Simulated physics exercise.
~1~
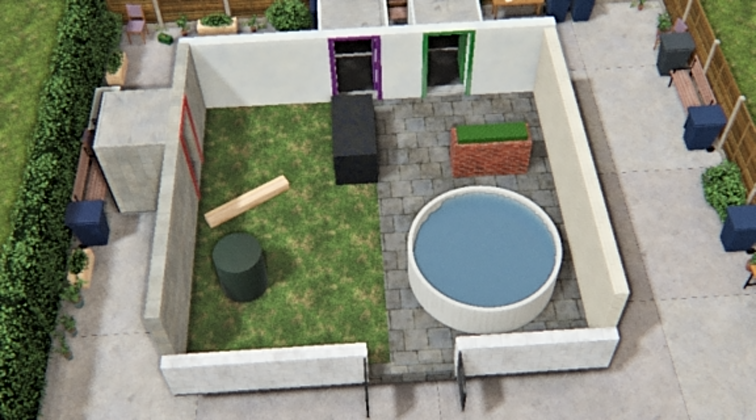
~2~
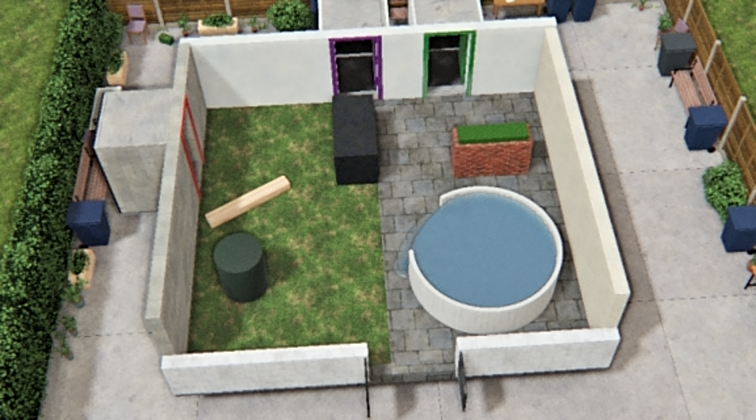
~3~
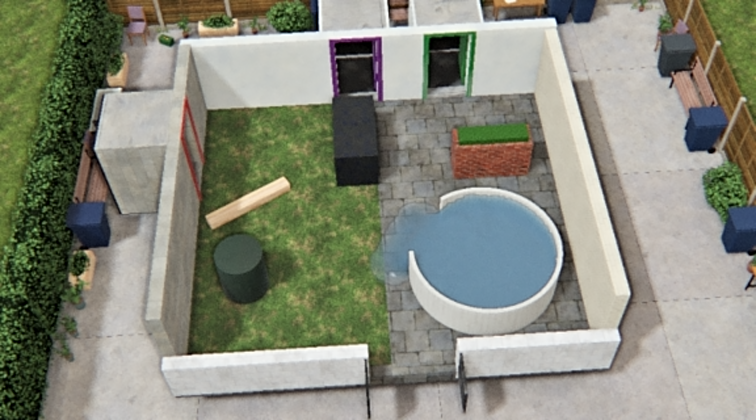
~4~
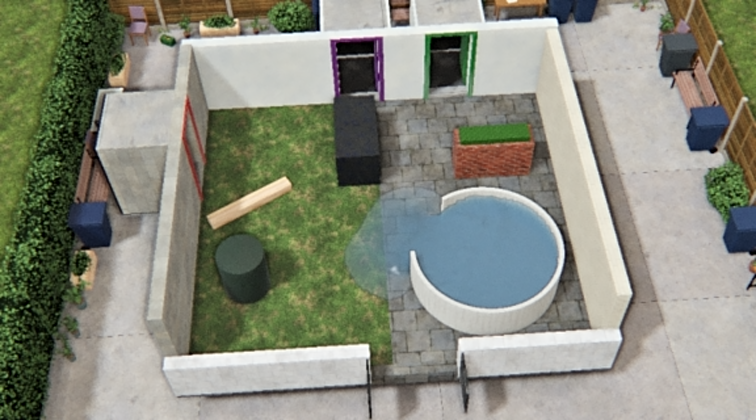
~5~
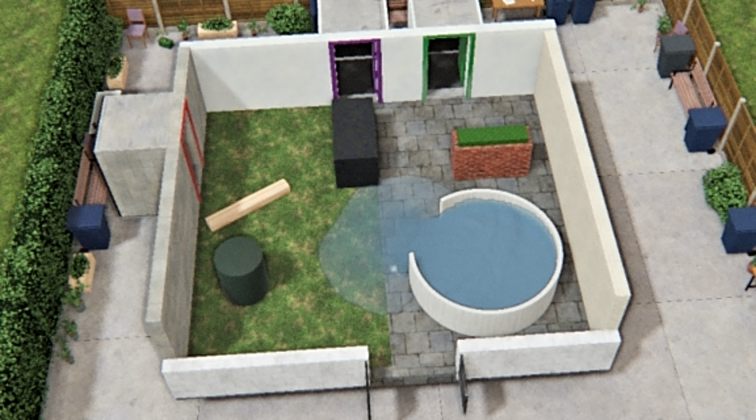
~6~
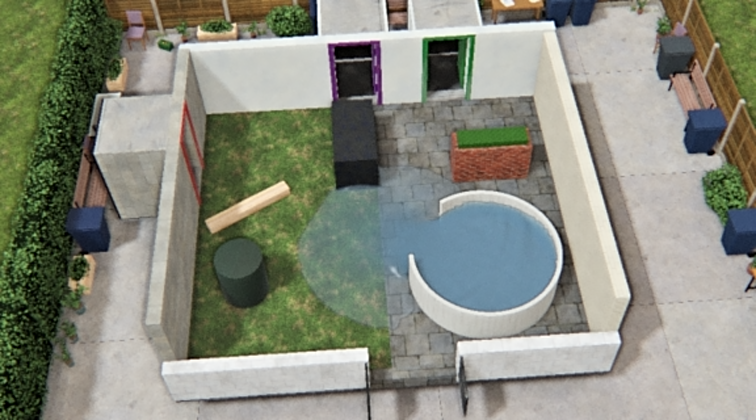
A round pool opens on its left side and water spreads leftward across paving and grass.
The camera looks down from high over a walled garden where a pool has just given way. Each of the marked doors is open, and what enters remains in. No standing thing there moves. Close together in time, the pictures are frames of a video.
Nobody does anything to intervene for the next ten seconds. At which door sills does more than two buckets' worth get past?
At the end, the red door never exceeds two buckets; the purple door exceeds two buckets; the green door never exceeds two buckets.
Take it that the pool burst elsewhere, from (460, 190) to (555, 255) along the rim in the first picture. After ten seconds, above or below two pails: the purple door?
I'd say purple tops the limit.
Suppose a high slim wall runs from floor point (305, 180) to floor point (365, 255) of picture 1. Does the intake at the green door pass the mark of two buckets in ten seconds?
My take: The green door tops the limit.
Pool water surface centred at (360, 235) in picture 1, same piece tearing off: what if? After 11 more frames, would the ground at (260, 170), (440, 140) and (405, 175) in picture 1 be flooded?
Result: Inundated; spared; spared.
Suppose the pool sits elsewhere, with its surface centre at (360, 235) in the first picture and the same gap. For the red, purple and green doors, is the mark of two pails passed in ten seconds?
Taking the doors in turn, red surpasses that, purple surpasses that, and green remains short.
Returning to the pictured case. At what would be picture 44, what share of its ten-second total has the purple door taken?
I'd put it at about 55 per cent.
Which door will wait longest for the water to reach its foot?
It's the red-painted one.
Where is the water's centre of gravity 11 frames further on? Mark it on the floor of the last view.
Centre of the water: Near (416, 251).
A moment on, water covers 30 % of the floor; the red door not reached, the purple door not reached, the green door not reached.
Next, water covers 45 % of the floor; the red door not reached, the purple door under two buckets in, the green door not reached.
Then, water covers 75 % of the floor; the red door wet at the sill, nothing in, the purple door under two buckets in, the green door wet at the sill, nothing in.
Later, water covers 85 % of the floor; the red door wet at the sill, nothing in, the purple door over two buckets in, the green door wet at the sill, nothing in.
In the end, water covers 95 % of the floor; the red door wet at the sill, nothing in, the purple door over two buckets in, the green door wet at the sill, nothing in.
